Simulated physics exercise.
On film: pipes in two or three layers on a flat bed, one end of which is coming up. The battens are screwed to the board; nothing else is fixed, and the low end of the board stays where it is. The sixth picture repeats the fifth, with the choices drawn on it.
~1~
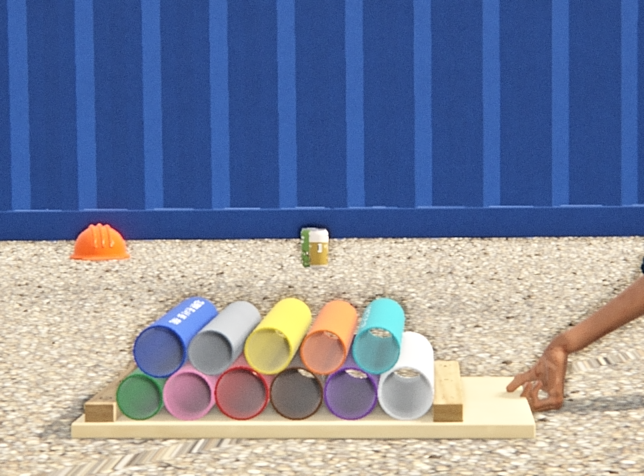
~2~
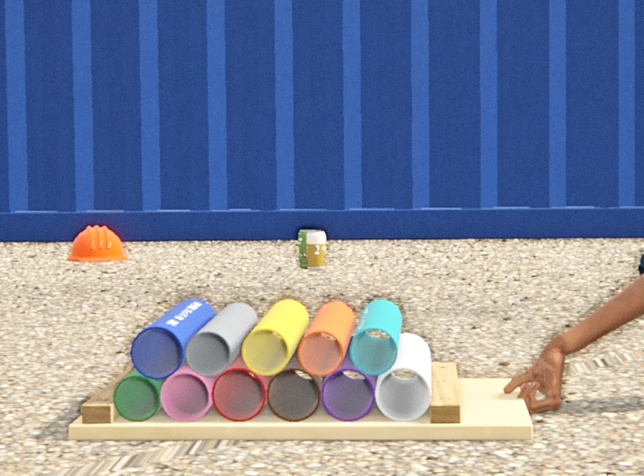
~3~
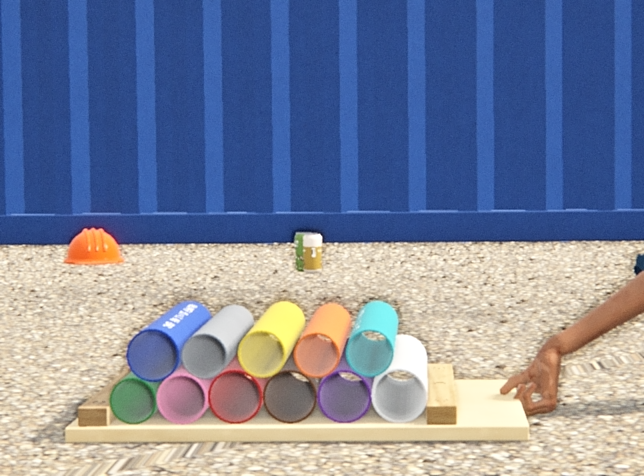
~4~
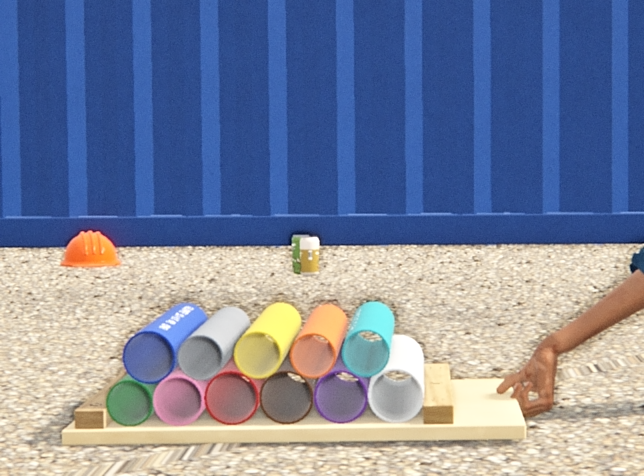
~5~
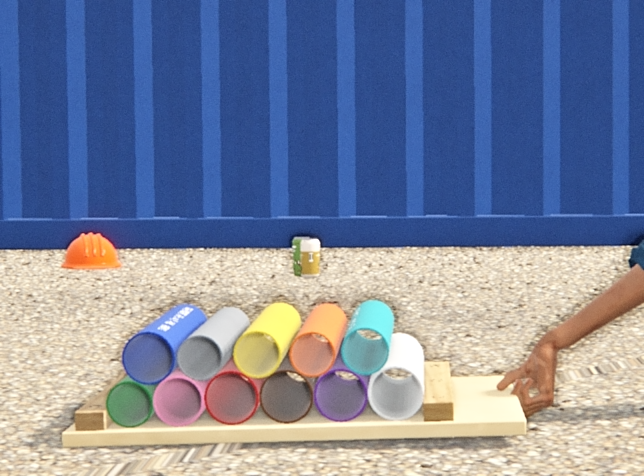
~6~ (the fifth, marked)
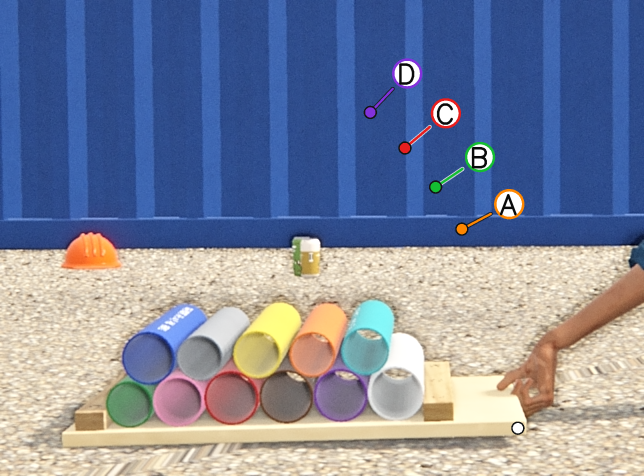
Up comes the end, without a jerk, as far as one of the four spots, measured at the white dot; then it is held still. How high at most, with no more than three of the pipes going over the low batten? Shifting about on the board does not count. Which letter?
It can be raised to A.
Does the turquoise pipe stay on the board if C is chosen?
No.
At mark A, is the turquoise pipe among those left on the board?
The turquoise pipe: Yes.
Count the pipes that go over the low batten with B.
The count is five.
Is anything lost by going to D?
Yes.
On the marked copy, A at (462, 229); B at (436, 187); C at (405, 148); D at (370, 113); the white dot at (518, 428).
Taking A. A third of the way, board at 16°.
Two thirds of the way, board at 28°.
When it is over, board at 28°, one over the low batten (blue).
As for the rest, B five over the low batten; C five over the low batten; D five over the low batten.
